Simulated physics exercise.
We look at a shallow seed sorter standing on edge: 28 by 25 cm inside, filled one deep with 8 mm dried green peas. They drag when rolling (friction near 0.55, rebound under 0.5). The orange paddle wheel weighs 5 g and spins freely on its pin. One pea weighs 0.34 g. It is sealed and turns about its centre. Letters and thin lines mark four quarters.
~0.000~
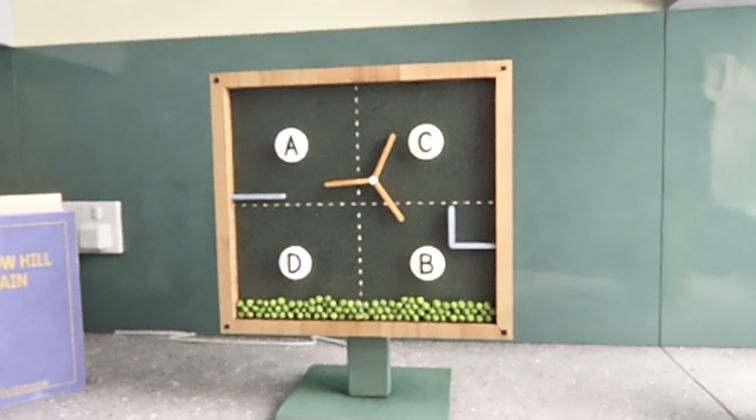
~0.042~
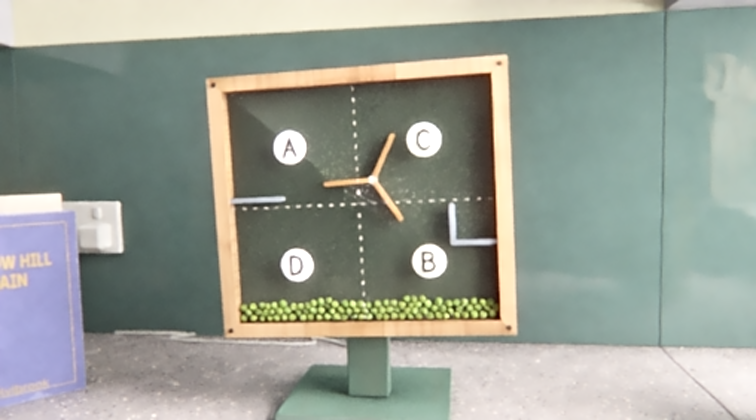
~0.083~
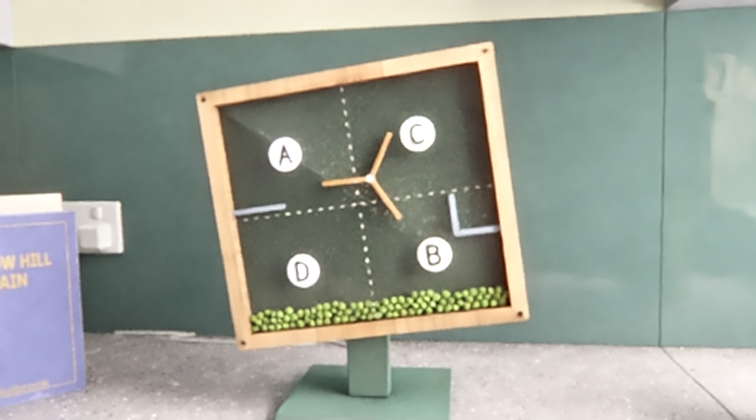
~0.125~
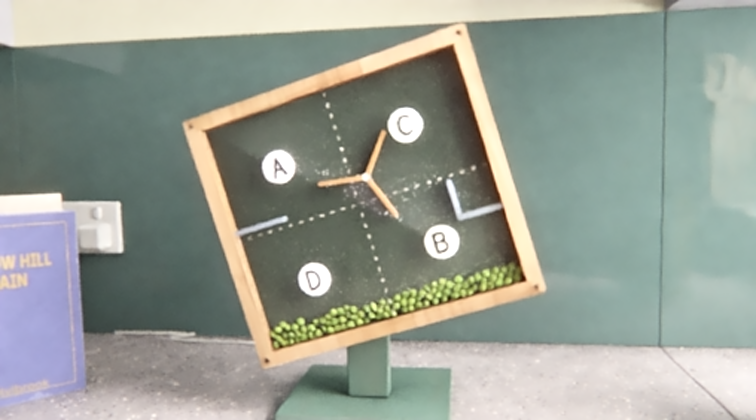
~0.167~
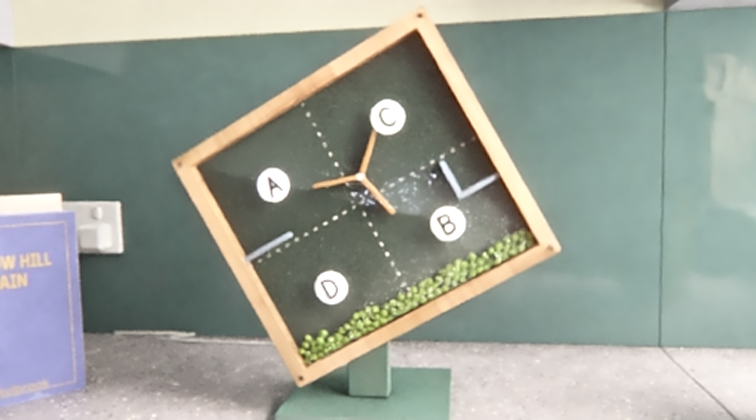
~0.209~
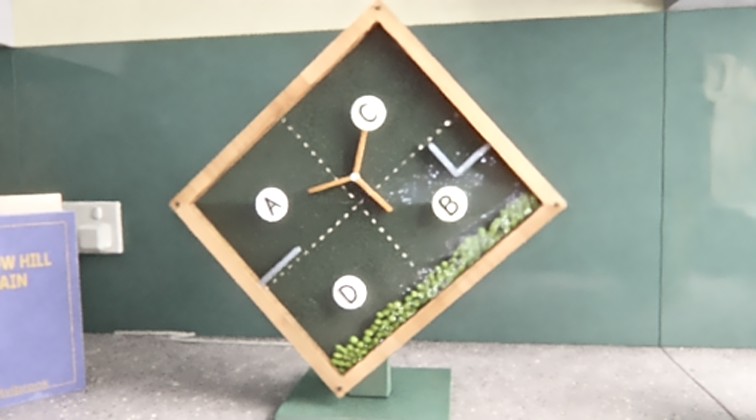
We see a square wooden-framed panel of small green balls, with lettered quarters and an orange three-armed piece, start level and turn steadily anticlockwise while the balls stay heaped along the same side, now sloping up to the right.
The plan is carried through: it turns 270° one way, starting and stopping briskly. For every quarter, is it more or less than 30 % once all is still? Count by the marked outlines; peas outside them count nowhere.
A less, B more, C more, D less than 30 %.
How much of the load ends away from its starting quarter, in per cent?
Some 80 per cent.
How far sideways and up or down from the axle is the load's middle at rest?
About 3 cm left and 12 cm below.
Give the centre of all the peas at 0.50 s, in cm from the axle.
About 10 cm right and 3 cm below.
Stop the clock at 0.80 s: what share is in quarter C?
Some 15 per cent.
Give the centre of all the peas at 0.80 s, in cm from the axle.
Some 8 cm right and 3 cm above.
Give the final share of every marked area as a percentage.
Quarter A: 0; quarter B: 65; quarter C: 35; quarter D: 0.
After 0.50 s, it stands 127° anticlockwise; the peas' middle is 10 cm right of and 3 cm below the centre; B 5 %, D 95 %.
After 0.80 s, it has come round 216° anticlockwise; the peas' middle is 8 cm right of and 3 cm above the centre; A 25 %, C 15 %, D 55 %.
After 1.05 s, it has come round 270° anticlockwise; the peas' middle is 1 cm left of and 7 cm below the centre; A 5 %, B 55 %, C 35 %, D 5 %.
All still by 2.4 s, it has come round 270° anticlockwise; A 0 %, B 65 %, C 35 %, D 0 %.
